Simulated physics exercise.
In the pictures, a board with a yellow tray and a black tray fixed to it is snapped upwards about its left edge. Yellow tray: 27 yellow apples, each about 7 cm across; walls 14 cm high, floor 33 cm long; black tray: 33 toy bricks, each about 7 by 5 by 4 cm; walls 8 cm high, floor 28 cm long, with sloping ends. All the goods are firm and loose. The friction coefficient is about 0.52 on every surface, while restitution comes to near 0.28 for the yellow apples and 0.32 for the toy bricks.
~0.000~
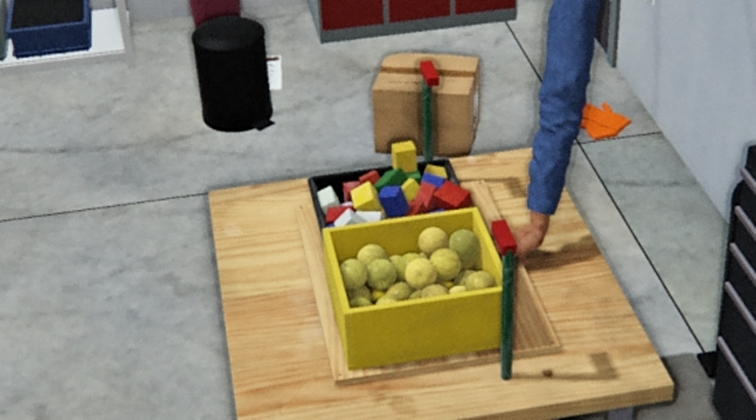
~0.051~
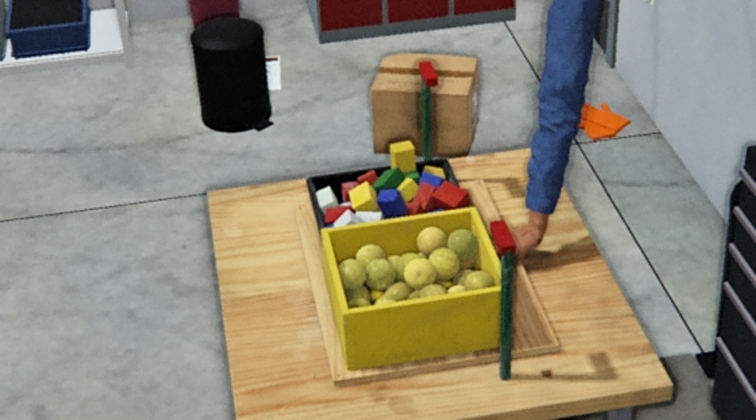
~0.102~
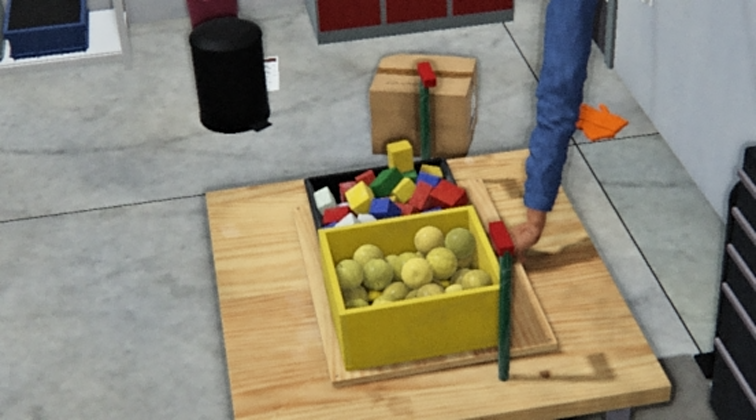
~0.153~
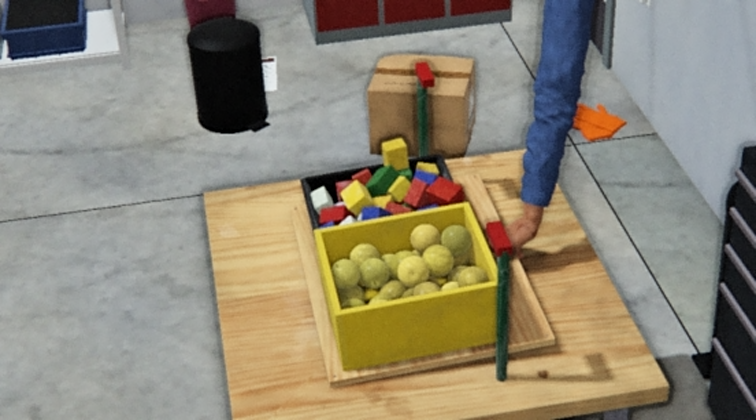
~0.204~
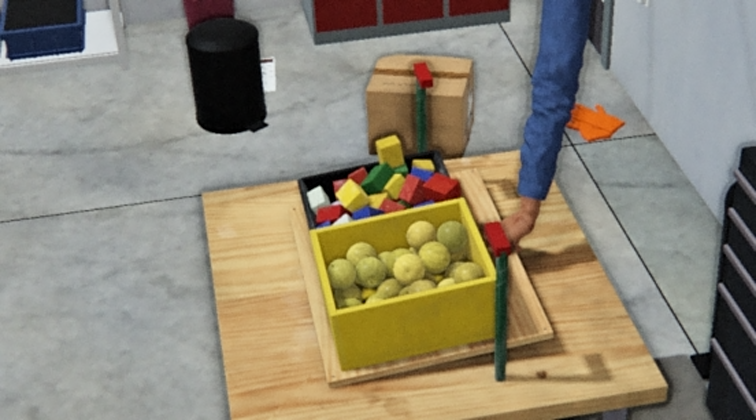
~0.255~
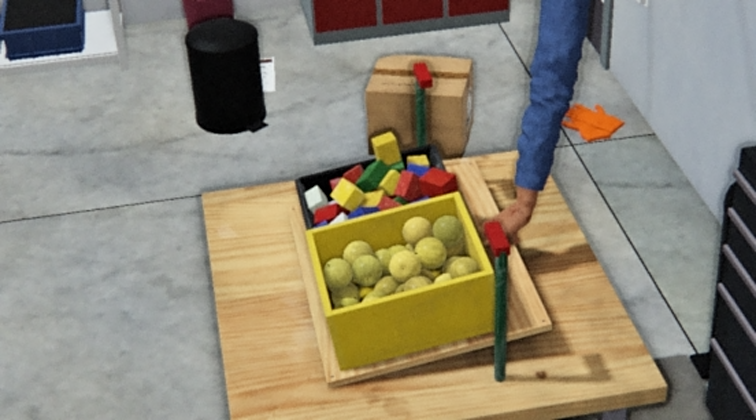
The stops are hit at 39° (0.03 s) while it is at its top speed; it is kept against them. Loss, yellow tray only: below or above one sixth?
Below.
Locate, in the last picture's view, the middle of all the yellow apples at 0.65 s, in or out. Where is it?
I'd say near (353, 252).
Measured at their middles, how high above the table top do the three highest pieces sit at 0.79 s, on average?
Roughly 28 centimetres.
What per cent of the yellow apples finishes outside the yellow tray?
Estimate: About 5 in a hundred.
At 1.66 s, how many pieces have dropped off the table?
About 0.
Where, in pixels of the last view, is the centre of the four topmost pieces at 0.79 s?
Looks like somewhere near (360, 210).
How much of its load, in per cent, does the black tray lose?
Lost from the black tray: 10 percent.
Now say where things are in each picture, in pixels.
In the first picture (each is followed by its nearest rim corner in this view, unless another is named; the camera pans a little), yellow tray, (350, 311); black tray (by its farthest rim corner), (445, 160); 0° from level; none out.
In the second picture, yellow tray, (349, 311); black tray, (444, 160); 0° from level.
In the third picture, yellow tray, (346, 312); black tray, (441, 159); 1° from level.
In the fourth picture, yellow tray, (341, 312); black tray, (438, 155); 3° from level.
In the fifth picture, yellow tray, (337, 312); black tray, (434, 151); 5° from level.
In the sixth picture, yellow tray, (332, 313); black tray, (431, 145); 8° from level; none out.
After 0.55 s, the board meets the red stops.
After 0.65 s, tilt 39°; yellow tray 27 in, 0 out and black tray 33 in, 0 out.
After 0.79 s, tilt 39°; yellow tray 27 in, 0 out and black tray 33 in, 0 out.
After 1.05 s, tilt 39°; yellow tray 27 in, 0 out and black tray 30 in, 3 out.
Outcome (at 1.66 s), yellow tray 26 in, 1 out and black tray 29 in, 4 out. Asked share, 1 of 27, 4 per cent.
